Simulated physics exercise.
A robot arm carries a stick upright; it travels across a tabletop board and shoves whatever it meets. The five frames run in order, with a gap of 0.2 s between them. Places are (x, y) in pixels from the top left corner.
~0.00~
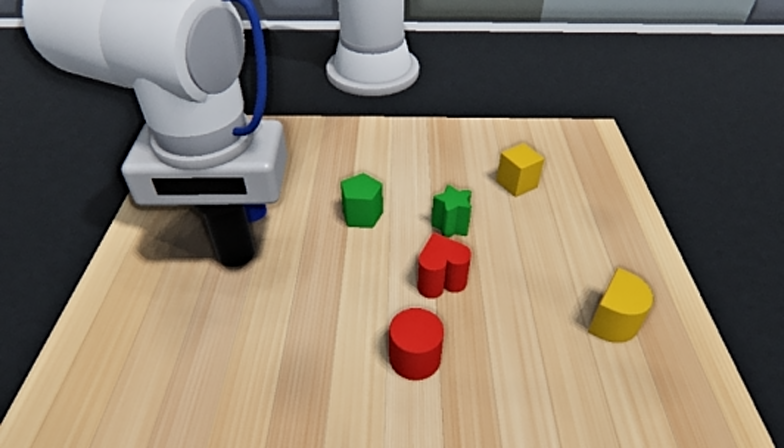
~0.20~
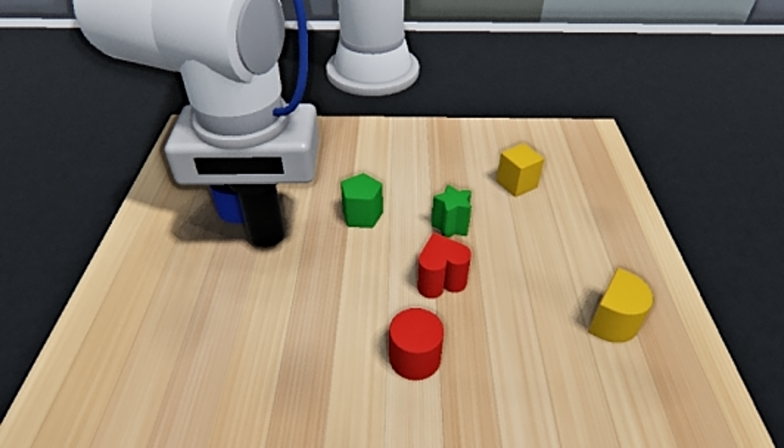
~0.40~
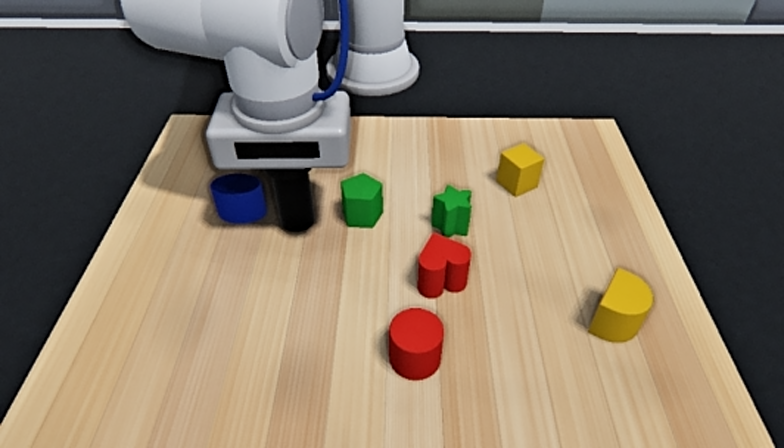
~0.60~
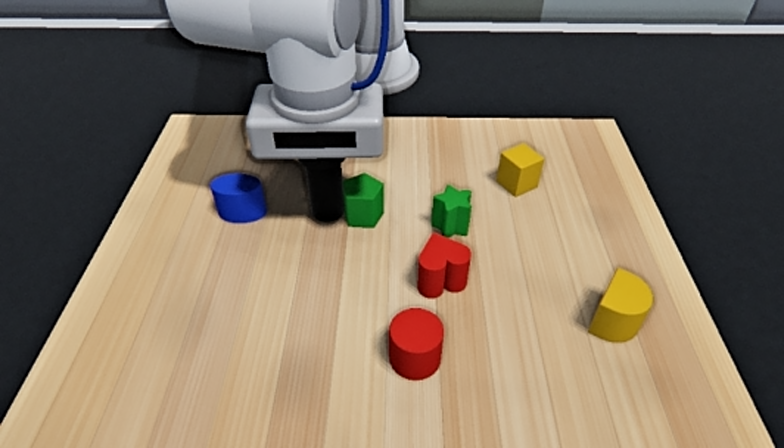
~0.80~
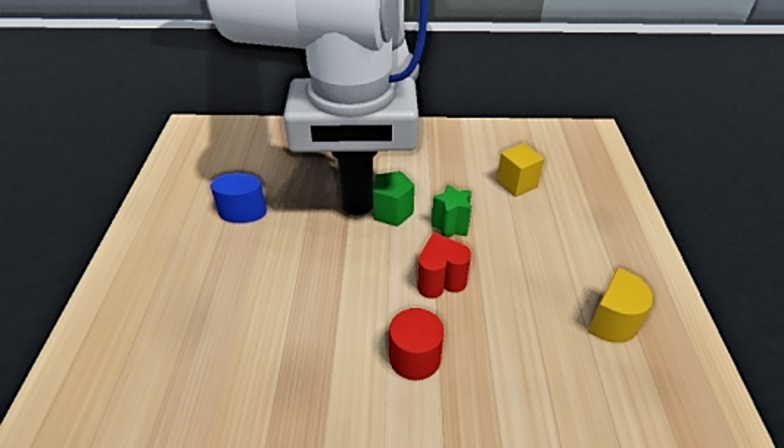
A light wooden tabletop is seen from a fixed, raised view, with a dark surface behind it. A white robot arm holding a black stick stands at the upper left near a blue block, with two green blocks, two red and two yellow spread across the middle and right. The arm sweeps the stick rightward and slightly back, uncovering the blue block, then pushes the green pentagon right, towards the green star.
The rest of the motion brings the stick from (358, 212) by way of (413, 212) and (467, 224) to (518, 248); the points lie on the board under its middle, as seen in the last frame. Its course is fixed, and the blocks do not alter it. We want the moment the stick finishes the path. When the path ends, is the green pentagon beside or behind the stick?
Yes, that is how it ends up.
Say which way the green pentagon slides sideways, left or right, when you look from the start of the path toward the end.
Seen from start to end, it moves left.
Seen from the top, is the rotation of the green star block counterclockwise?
It seems not.
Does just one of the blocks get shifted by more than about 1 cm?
That would be a no.
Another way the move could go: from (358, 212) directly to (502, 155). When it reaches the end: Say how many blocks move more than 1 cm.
One block moves more than 1 cm.
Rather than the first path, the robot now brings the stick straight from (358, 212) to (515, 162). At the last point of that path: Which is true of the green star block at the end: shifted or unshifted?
By the last moment of the path, the green star block has shifted.
What follows on the original path. One third of the way, stick at (413, 205); green pentagon at (450, 184); green star block at (478, 202).
Two thirds of the way, stick at (468, 217); green pentagon at (508, 195); green star block at (531, 216).
At the end, stick at (519, 240); green pentagon at (539, 196), turned 50° anticlockwise; red heart block unmoved; green star block at (558, 227), turned 50° clockwise.
